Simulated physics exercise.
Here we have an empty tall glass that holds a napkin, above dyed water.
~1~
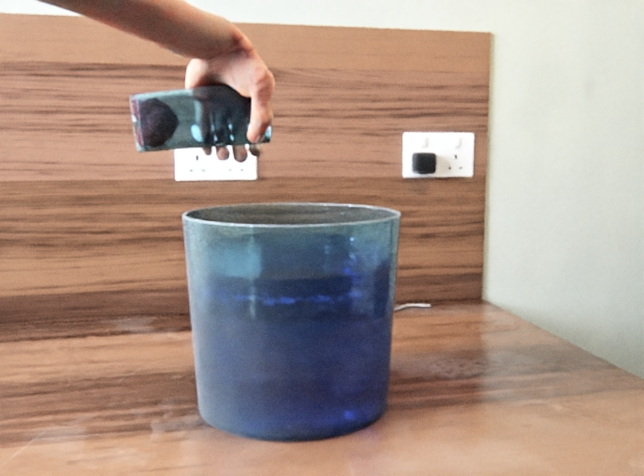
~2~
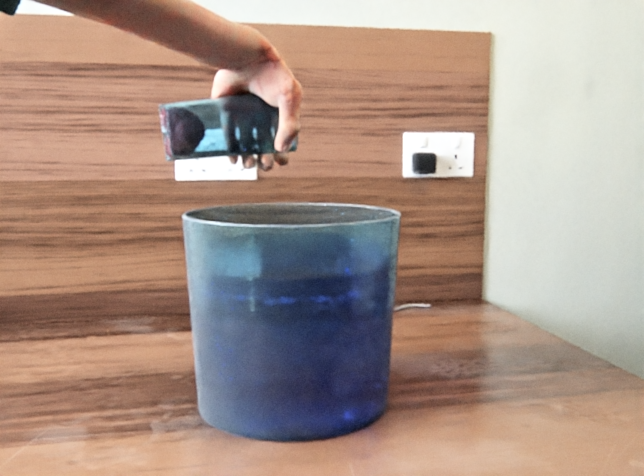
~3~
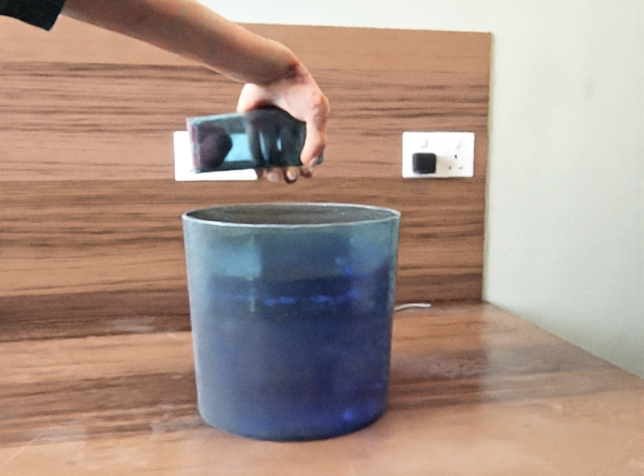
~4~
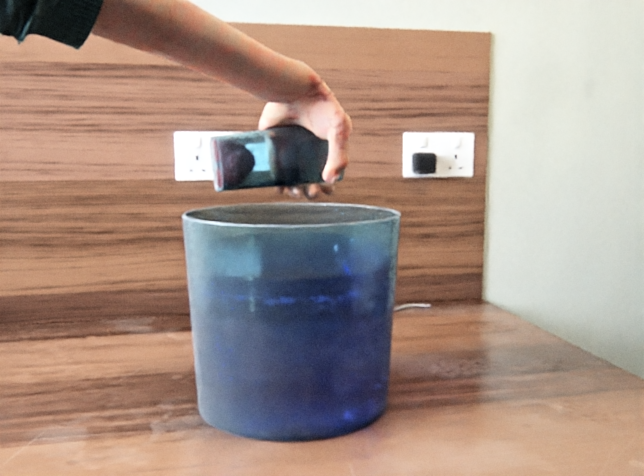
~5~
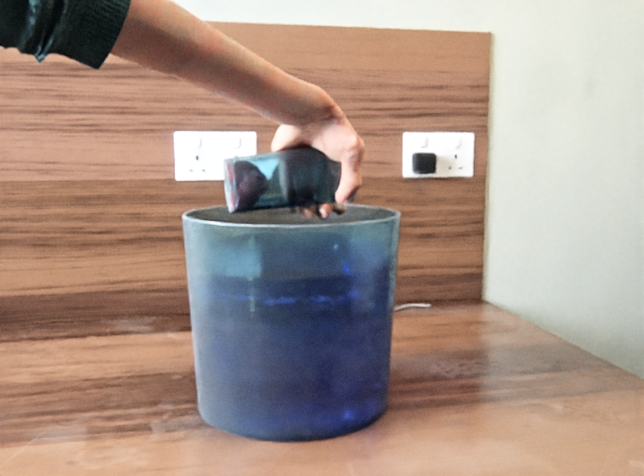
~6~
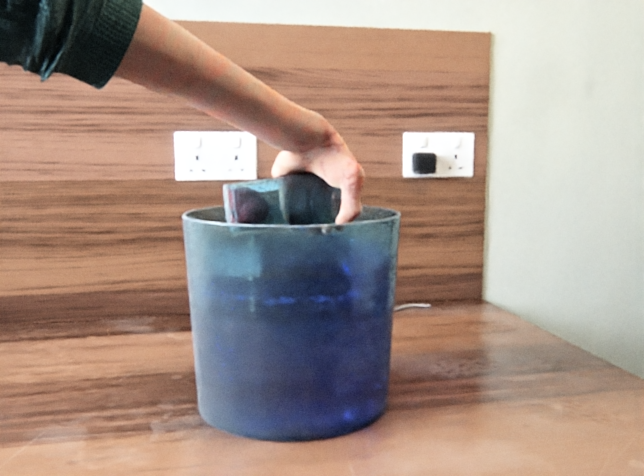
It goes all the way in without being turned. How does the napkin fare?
It is flooded.
A moment on, the tall glass enters the dyed water.
Further on, dyed water pours in as the air escapes.
When it is over, the tall glass is under, flooded, and the napkin is wet.
